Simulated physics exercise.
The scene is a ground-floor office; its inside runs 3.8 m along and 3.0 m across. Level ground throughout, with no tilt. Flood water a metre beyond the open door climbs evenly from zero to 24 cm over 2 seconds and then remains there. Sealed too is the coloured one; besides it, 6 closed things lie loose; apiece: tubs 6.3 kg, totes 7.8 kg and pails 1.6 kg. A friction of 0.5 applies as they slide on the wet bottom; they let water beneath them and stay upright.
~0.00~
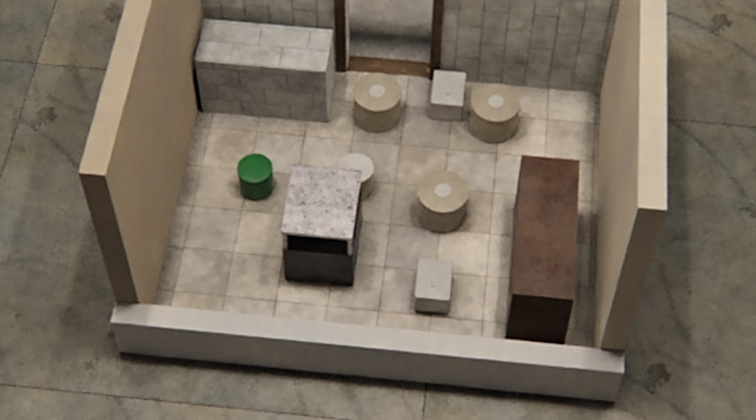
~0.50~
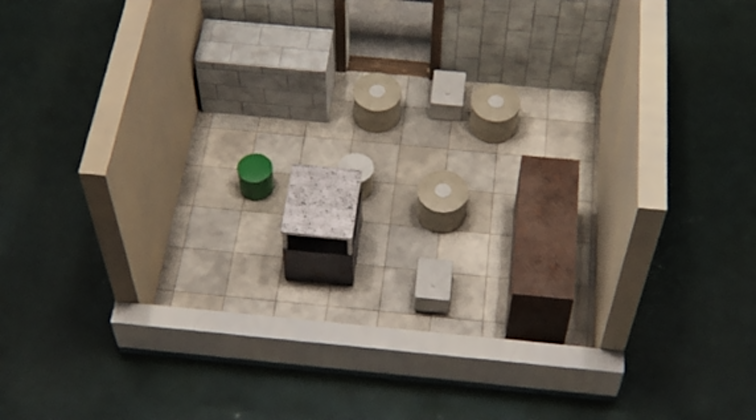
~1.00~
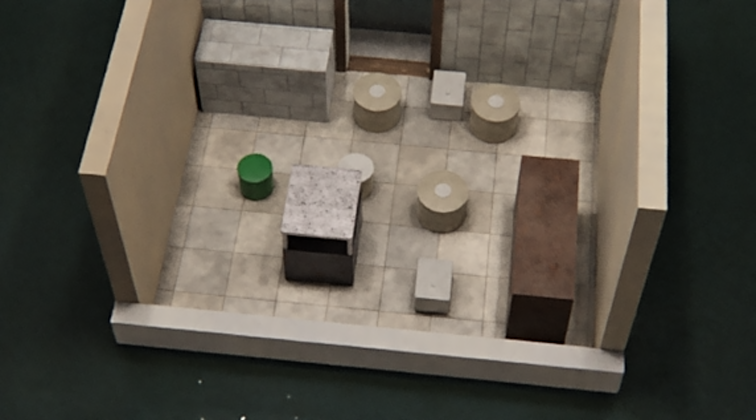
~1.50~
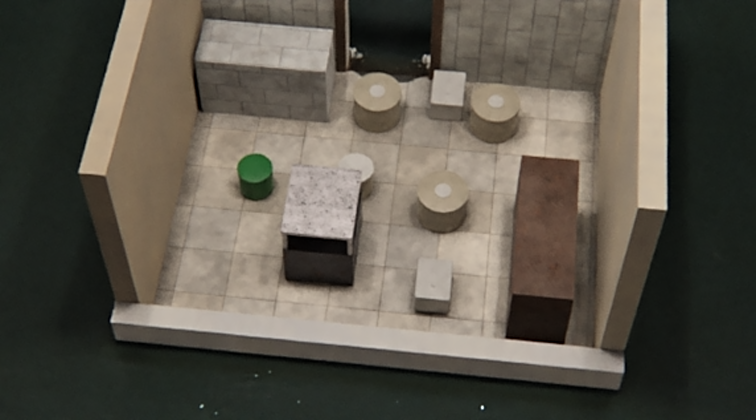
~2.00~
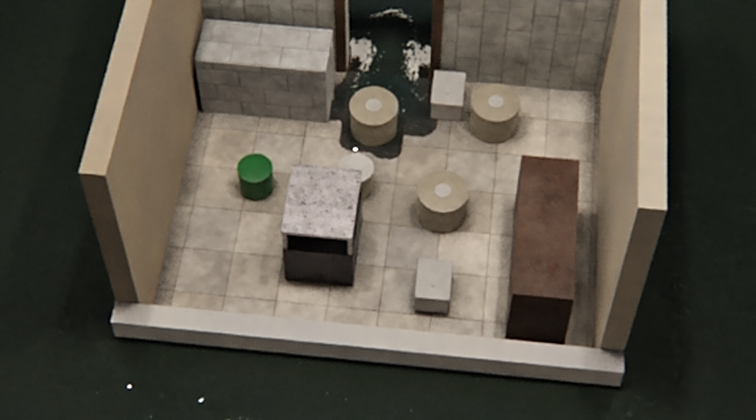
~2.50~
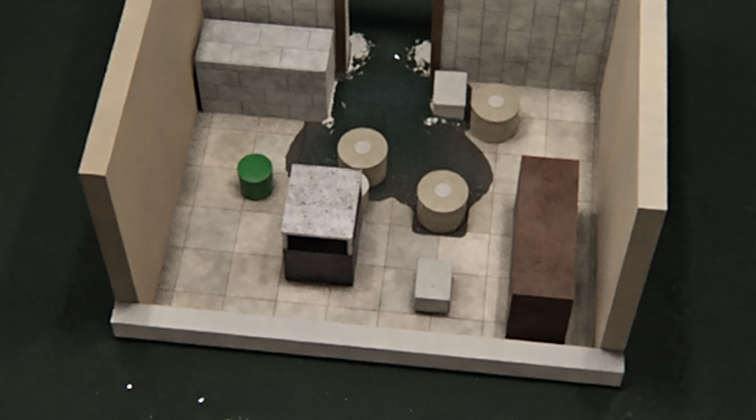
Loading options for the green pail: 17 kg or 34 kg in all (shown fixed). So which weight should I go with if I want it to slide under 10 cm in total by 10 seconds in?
Go with the lighter one.
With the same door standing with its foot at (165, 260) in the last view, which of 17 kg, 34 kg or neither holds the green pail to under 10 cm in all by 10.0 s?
With that change, the small one suffices.
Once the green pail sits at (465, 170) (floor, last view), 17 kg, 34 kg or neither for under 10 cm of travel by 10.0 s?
Well, any option works.
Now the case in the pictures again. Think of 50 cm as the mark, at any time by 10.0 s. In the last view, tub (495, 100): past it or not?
Not that far.
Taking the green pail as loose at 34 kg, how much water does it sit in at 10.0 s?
Something like 13 centimetres.
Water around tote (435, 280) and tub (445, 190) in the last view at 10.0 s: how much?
First roughly 14 cm, second roughly 17 cm.
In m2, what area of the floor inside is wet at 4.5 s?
Roughly 8.0 m2.
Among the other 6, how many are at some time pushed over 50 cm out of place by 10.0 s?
I count 5 of them.
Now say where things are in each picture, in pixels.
In the first frame, the green pail at (255, 168), on the bottom; water covers 0.0 m2; 0 of 7 have shifted.
In the second frame, the green pail at (255, 168) rests on the ground; 0.0 m2 under water; 0 of 7 have shifted.
In the third frame, the green pail at (255, 168) rests on the ground; 0.0 m2 under water; 0 of 7 have shifted.
In the fourth frame, the green pail at (255, 168), on the bottom; water covers 0.0 m2; 0 of 7 have shifted.
In the fifth frame, the green pail at (255, 168) rests on the ground; 0.5 m2 under water; 1 of 7 have shifted.
In the sixth frame, the green pail at (255, 168), on the bottom; 1.8 m2 under water; 2 of 7 have shifted.
After 3.5 s the green pail would be 0 cm from its start with 17 kg and 0 cm from its start with 34 kg; 5 cm of water round it then.
After 4.5 s the green pail would be 0 cm from its start with 17 kg and 0 cm from its start with 34 kg; 4 cm of water round it then.
After 7.0 s the green pail would be 0 cm from its start with 17 kg and 0 cm from its start with 34 kg; 8 cm of water round it then.
After 10.0 s the green pail would be 1 cm from its start with 17 kg and 0 cm from its start with 34 kg; 13 cm of water round it then.
